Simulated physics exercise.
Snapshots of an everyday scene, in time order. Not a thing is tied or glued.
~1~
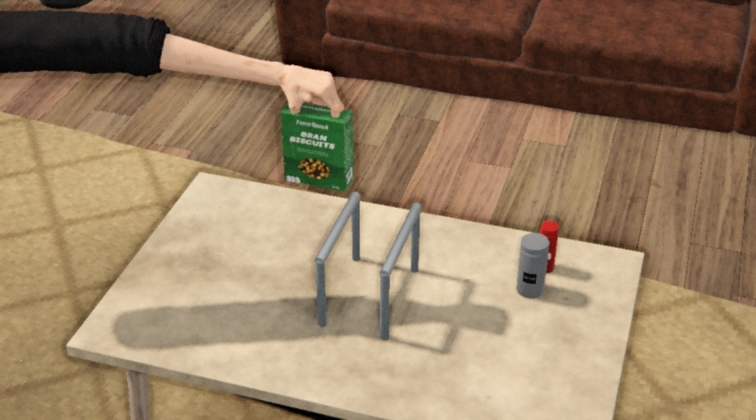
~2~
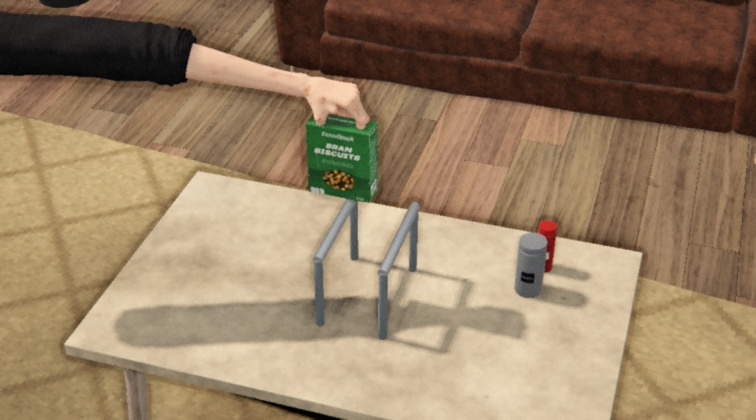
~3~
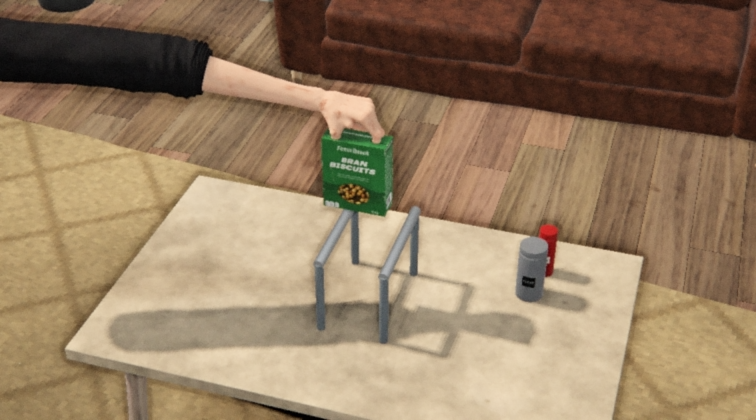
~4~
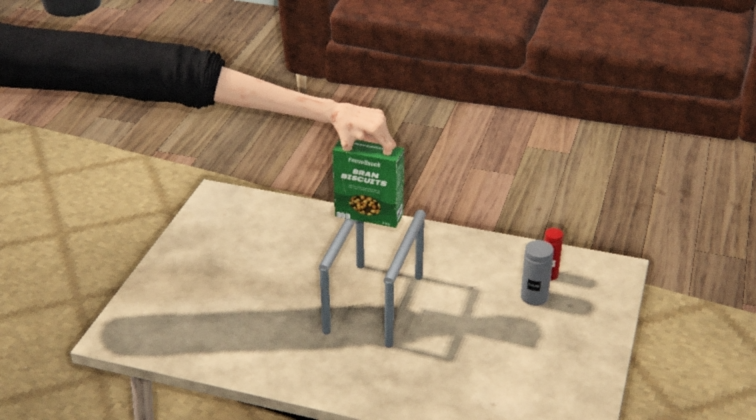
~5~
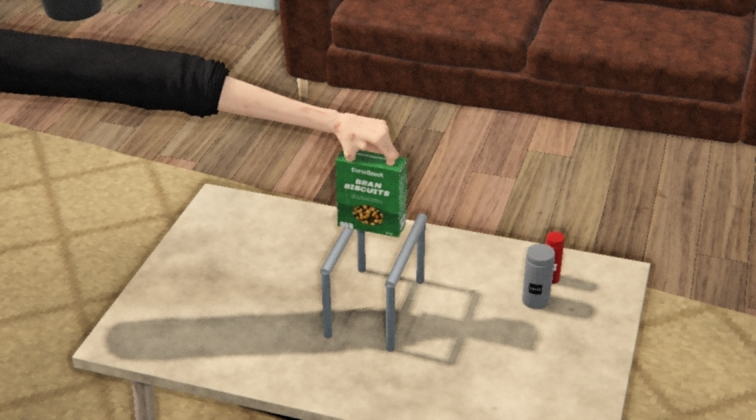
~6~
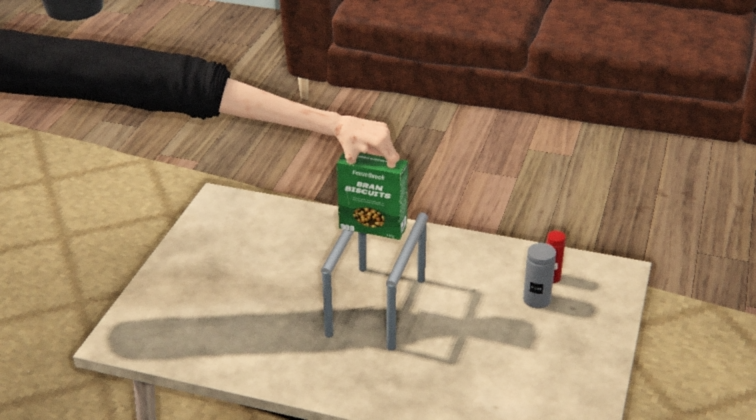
An arm in a black sleeve reaches in from the left over a pale table, seen from above at an angle, with a brown sofa behind on a wooden floor. Its hand grips a green packet above two grey rails, with a grey jar and a red container to the right. The hand carries the packet rightward and down, slowing until it stays still over the gap, as the view shifts very slightly.
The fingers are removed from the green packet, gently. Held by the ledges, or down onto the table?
It ends held by the ledges.
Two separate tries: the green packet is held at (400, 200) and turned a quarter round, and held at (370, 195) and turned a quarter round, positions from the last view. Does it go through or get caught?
The first attempt makes it through, the second attempt makes it through.
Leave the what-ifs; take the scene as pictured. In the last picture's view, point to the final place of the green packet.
The object ends up somewhere near (381, 225).
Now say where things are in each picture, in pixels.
On its way; green packet (318, 146); grey jar (533, 266), in the first frame.
On its way; green packet (342, 158); grey jar (531, 266), in the second frame.
On its way; green packet (357, 172); grey jar (532, 270), in the third frame.
On its way; green packet (369, 183); grey jar (537, 273), in the fourth frame.
On its way; green packet (372, 193); grey jar (538, 277), in the fifth frame.
Held still over the gap; green packet (373, 195); grey jar (539, 276), in the sixth frame.
Then, 0.20 s after the last picture, green packet tipped 3° from how it was near (374, 207).
Then, 0.30 s after the last picture, green packet tipped 21° from how it was near (380, 218).
At rest, tipped over on the stand or table, green packet; the other 2 in place. Seen from the same camera at the end, green packet near (381, 225). The packet lodges.
